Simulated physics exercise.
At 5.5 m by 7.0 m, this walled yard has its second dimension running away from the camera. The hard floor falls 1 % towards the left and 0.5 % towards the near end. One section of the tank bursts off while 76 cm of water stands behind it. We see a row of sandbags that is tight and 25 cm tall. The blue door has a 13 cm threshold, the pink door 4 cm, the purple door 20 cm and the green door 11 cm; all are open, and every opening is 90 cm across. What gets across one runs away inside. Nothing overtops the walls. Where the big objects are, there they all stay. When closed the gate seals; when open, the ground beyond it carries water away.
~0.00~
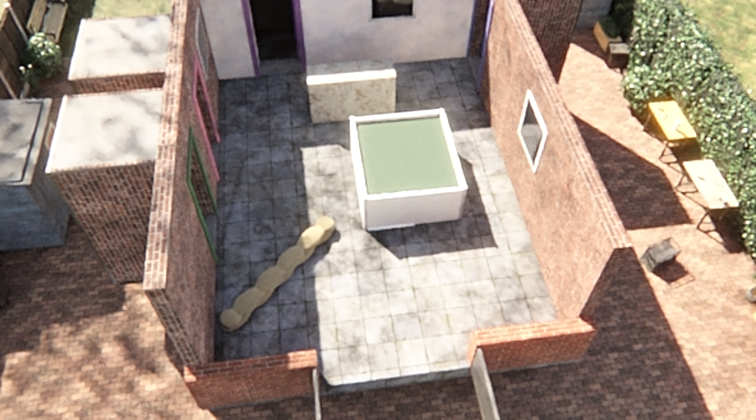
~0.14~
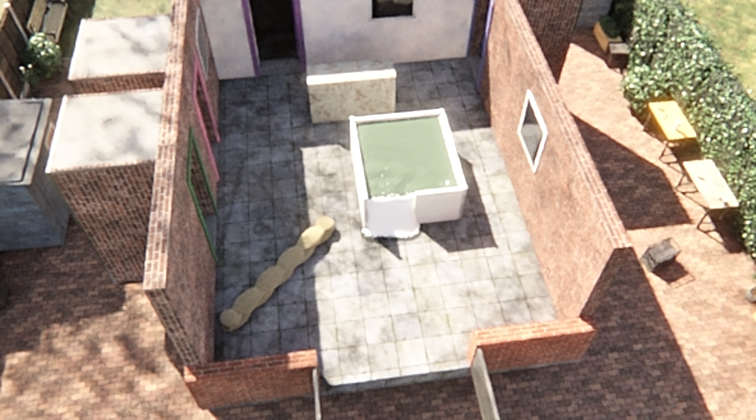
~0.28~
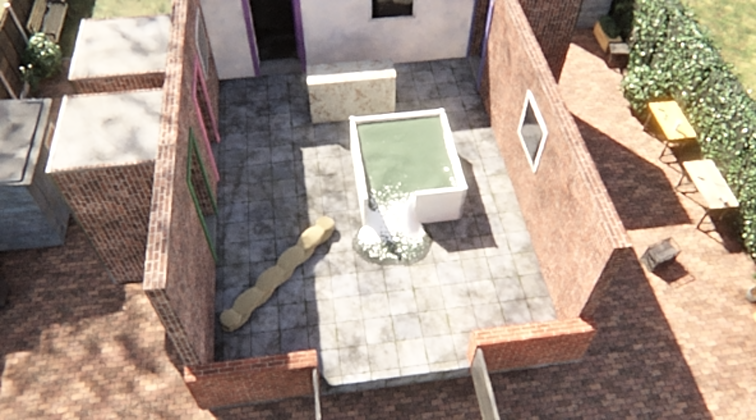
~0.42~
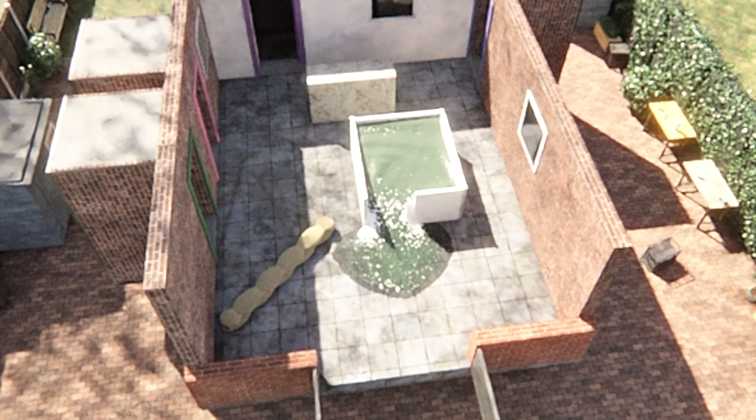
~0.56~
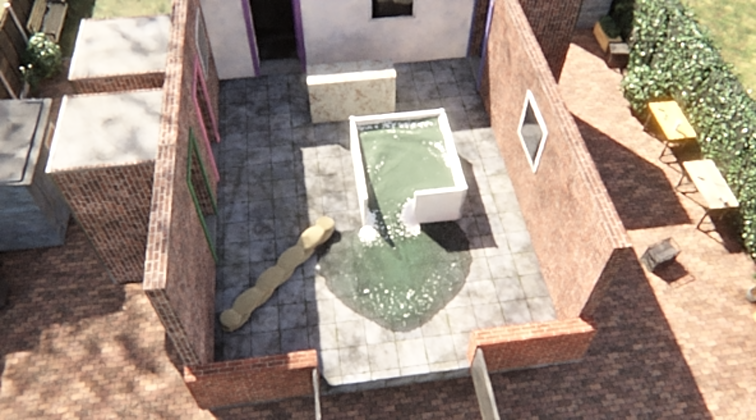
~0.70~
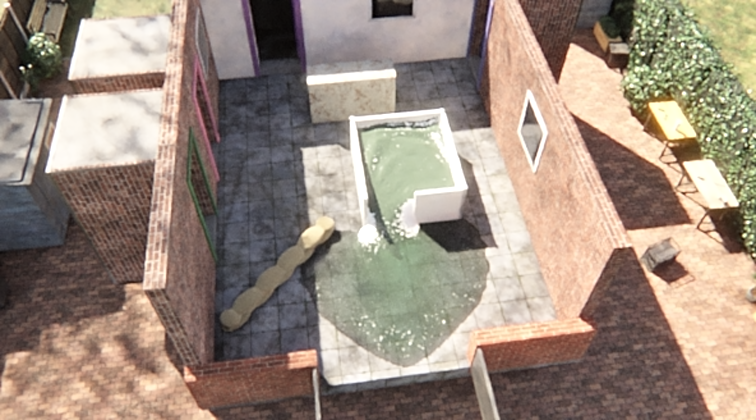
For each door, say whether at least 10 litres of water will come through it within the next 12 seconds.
Result: Blue door: Short of the set amount, pink door: Short of the set amount, purple door: Short of the set amount, green door: Short of the set amount.
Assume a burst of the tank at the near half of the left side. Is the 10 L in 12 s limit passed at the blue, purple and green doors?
Then blue does not exceed it, purple does not exceed it, green exceeds it.
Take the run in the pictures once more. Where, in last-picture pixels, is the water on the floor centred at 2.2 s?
Around (393, 230) in the last picture.
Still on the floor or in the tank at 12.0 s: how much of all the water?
Roughly 36 percent.
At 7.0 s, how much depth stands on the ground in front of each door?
In cm: Blue 0, pink 1, purple 0, green 1.
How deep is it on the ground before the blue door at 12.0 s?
1.0 cm or so.
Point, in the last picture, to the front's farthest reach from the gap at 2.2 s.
Around pixel (214, 385).
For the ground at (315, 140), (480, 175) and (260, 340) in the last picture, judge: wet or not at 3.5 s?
Listed in sequence, the spots are bone dry, bone dry and drenched.
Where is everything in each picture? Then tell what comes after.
The first picture shows the tank at (406, 155) is whole and still, 76 cm deep.
In the second picture, the front is at (418, 231), 0.5 m from the gap at (390, 215); 0.2 m2 of floor is under water; 76 cm left at the back of the tank.
In the third picture, the front is at (420, 256), 0.9 m from the gap at (390, 216); 0.8 m2 of floor is under water; 76 cm left at the back of the tank.
In the fourth picture, water pours out at (390, 217) and has run 1.4 m, to (412, 291); typically 7 cm deep outside, 74 cm at the tank's back.
In the fifth picture, the front is at (393, 326), 2.0 m from the gap at (390, 216); 3.7 m2 of floor is under water; 67 cm left at the back of the tank.
In the sixth picture, water pours out at (390, 216) and has run 2.6 m, to a hidden place; typically 4 cm deep outside, 65 cm at the tank's back.
After 1.4 s water covers 25 % of the floor and is deepest (40 cm) near (390, 228); blue door not reached, pink door not reached, purple door not reached, green door not reached.
After 2.2 s water covers 30 % of the floor and is deepest (39 cm) near (214, 385); blue door not reached, pink door not reached, purple door not reached, green door not reached.
After 3.5 s water covers 40 % of the floor and is deepest (22 cm) near (380, 229); blue door not reached, pink door not reached, purple door not reached, green door 2 cm at the sill, 0 L in.
After 7.0 s water covers 50 % of the floor and is deepest (12 cm) near (380, 229); blue door not reached, pink door 1 cm at the sill, 0 L in, purple door not reached, green door 1 cm at the sill, 0 L in.
After 12.0 s water covers 60 % of the floor and is deepest (6 cm) near (380, 229); blue door 1 cm at the sill, 0 L in, pink door 3 cm at the sill, 0 L in, purple door not reached, green door 3 cm at the sill, 0 L in.
